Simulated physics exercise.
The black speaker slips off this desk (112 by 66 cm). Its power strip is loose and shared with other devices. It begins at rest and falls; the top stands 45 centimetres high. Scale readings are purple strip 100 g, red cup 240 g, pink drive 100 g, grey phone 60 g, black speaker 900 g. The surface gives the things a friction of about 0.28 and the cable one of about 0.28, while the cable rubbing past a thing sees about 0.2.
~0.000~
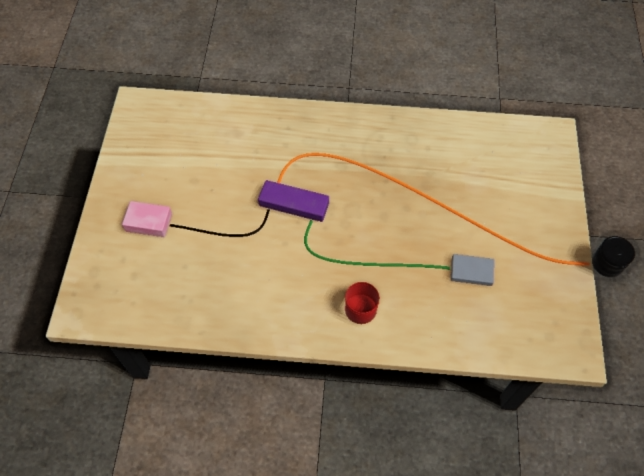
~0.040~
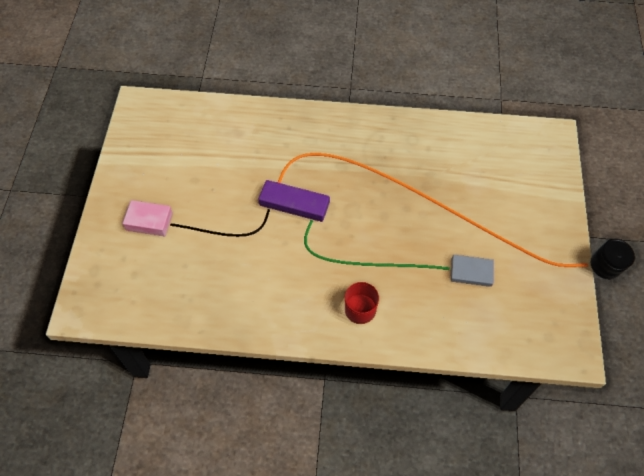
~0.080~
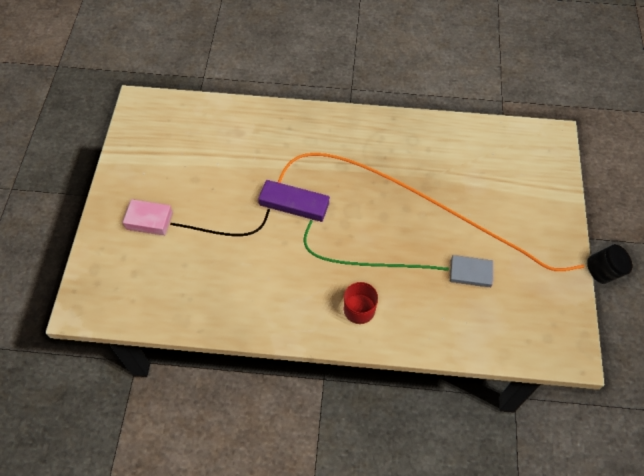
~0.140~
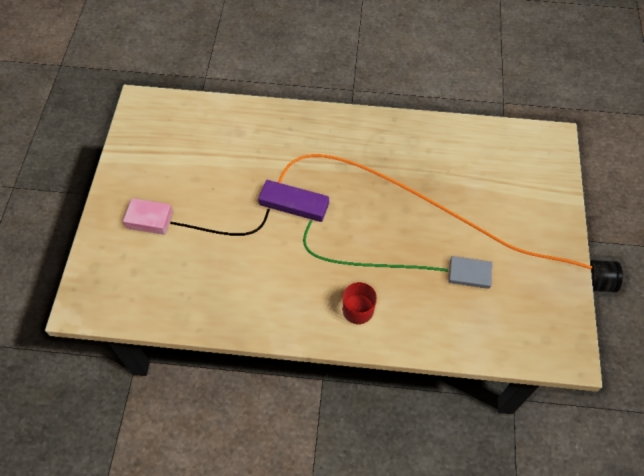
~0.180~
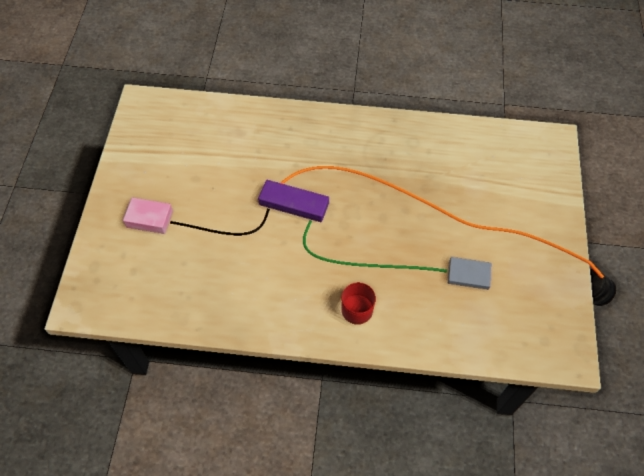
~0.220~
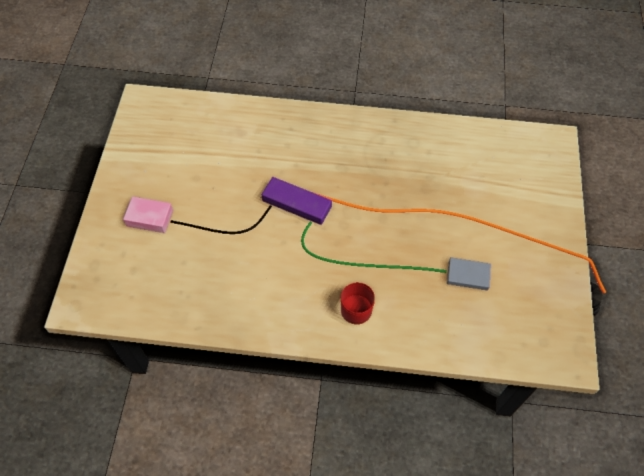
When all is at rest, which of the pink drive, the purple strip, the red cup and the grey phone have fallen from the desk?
As for the pink drive, it leaves the top, while the purple strip leaves the top, the red cup does not fall and the grey phone leaves the top.
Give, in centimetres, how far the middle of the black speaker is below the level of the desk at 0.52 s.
40 cm or so.
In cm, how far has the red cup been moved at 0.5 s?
It has shifted some 0 centimetres from where it began.
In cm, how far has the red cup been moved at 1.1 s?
About 0 cm.
At 0.5 s, the strip's end of the orange cable at (464, 306); pink drive 63 cm off its start, purple strip 38 cm off its start, grey phone 15 cm off its start.
At 0.8 s, the strip's end of the orange cable at (568, 298); pink drive over the edge, purple strip 57 cm off its start, grey phone over the edge.
At 1.1 s, the strip has left the top; pink drive over the edge, purple strip over the edge, grey phone over the edge.
At 1.4 s, the strip has left the top; pink drive over the edge, purple strip over the edge, grey phone over the edge.
At 2.6 s, the strip has left the top; pink drive over the edge, purple strip over the edge, grey phone over the edge, red cup 0 cm off its start at (358, 298).
